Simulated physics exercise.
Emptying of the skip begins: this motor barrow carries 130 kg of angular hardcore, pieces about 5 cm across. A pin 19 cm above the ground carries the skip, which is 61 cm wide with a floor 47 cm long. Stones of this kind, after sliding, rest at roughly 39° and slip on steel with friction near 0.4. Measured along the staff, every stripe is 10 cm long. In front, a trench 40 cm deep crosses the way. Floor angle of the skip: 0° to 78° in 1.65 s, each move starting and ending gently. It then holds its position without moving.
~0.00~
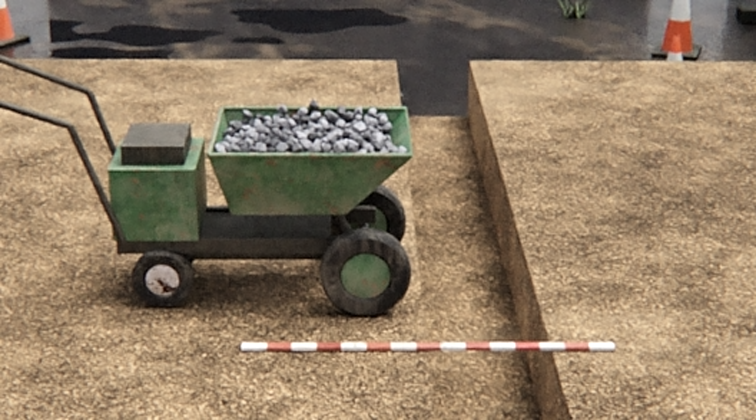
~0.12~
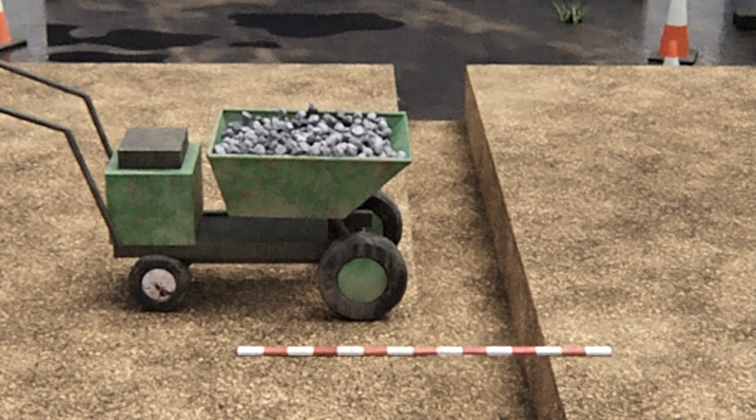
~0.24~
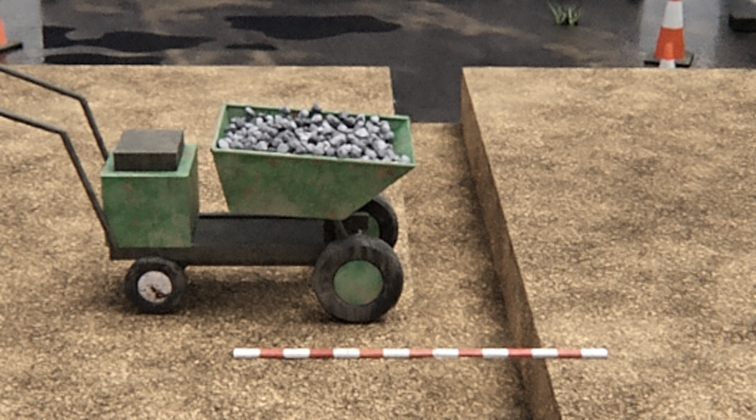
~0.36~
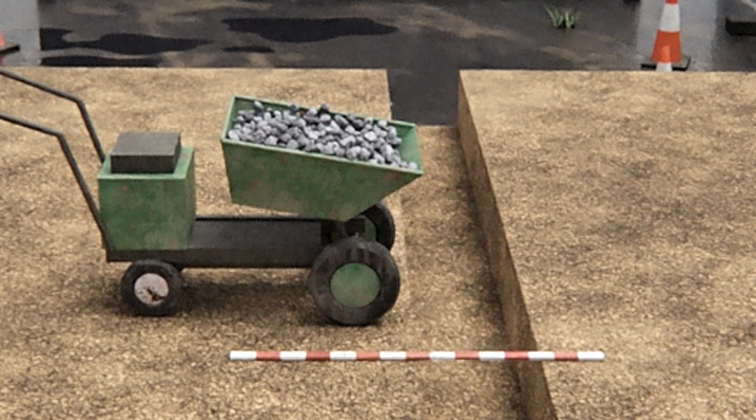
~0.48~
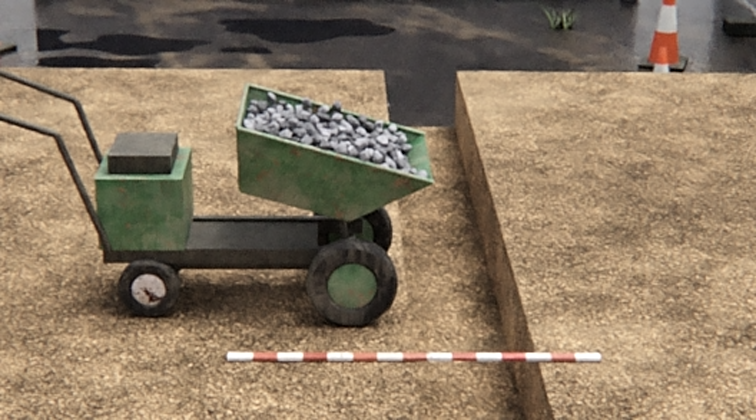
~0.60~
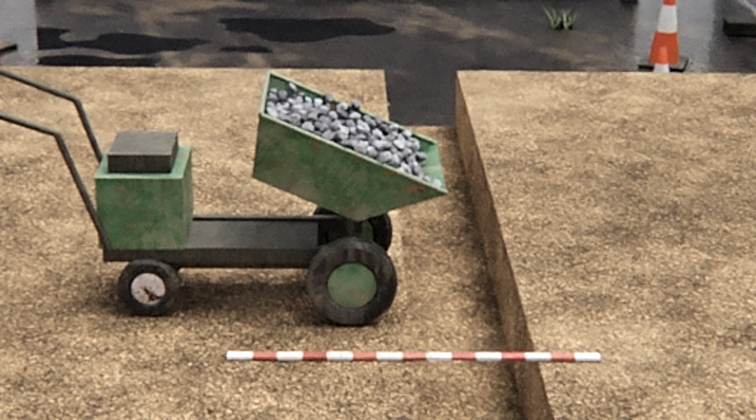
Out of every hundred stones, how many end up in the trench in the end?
Around 73 in every hundred.
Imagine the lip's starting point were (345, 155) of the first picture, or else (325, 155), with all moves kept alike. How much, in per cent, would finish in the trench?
About 100 per cent first, then about 100 per cent.
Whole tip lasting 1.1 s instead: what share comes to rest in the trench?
I'd put it at some 65 in a hundred.
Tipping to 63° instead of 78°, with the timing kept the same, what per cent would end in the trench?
About 65%.
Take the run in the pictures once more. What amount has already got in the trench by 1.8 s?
Close to 45 per cent has got there by then.
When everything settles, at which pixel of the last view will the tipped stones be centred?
The resting stones are centred at roughly (498, 357).
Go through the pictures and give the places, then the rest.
In the first frame, lip at (412, 156), floor tilted 0°, highest stones at (325, 116).
In the second frame, lip at (411, 161), floor tilted 1°, highest stones at (314, 121); the stones move at 0.2 m/s on average.
In the third frame, the skip is at 4°, its lip at (415, 166); the top of the load is at (279, 121); the stones move at 0.3 m/s on average.
In the fourth frame, lip at (423, 174), floor tilted 10°, highest stones at (271, 117); the stones move at 0.4 m/s on average.
In the fifth frame, the skip is at 16°, its lip at (433, 183); the top of the load is at (274, 111); the stones move at 0.5 m/s on average.
In the sixth frame, lip at (446, 193), floor tilted 23°, highest stones at (284, 102); the stones move at 0.6 m/s on average.
After 1.2 s the floor is at 66°; 97 % in the skip, 3 % in the trench; the foremost stones are at (516, 316).
After 1.8 s the floor is at 78°; 33 % in the skip, 44 % in the trench, 23 % past the trench; the foremost stones are at (612, 293).
After 2.1 s the floor is at 78°; 5 % in the skip, 66 % in the trench, 28 % past the trench; the foremost stones are at (650, 300).
After 4.1 s the floor is at 78°; 0 % in the skip, 73 % in the trench, 27 % past the trench; the foremost stones are at (650, 294).
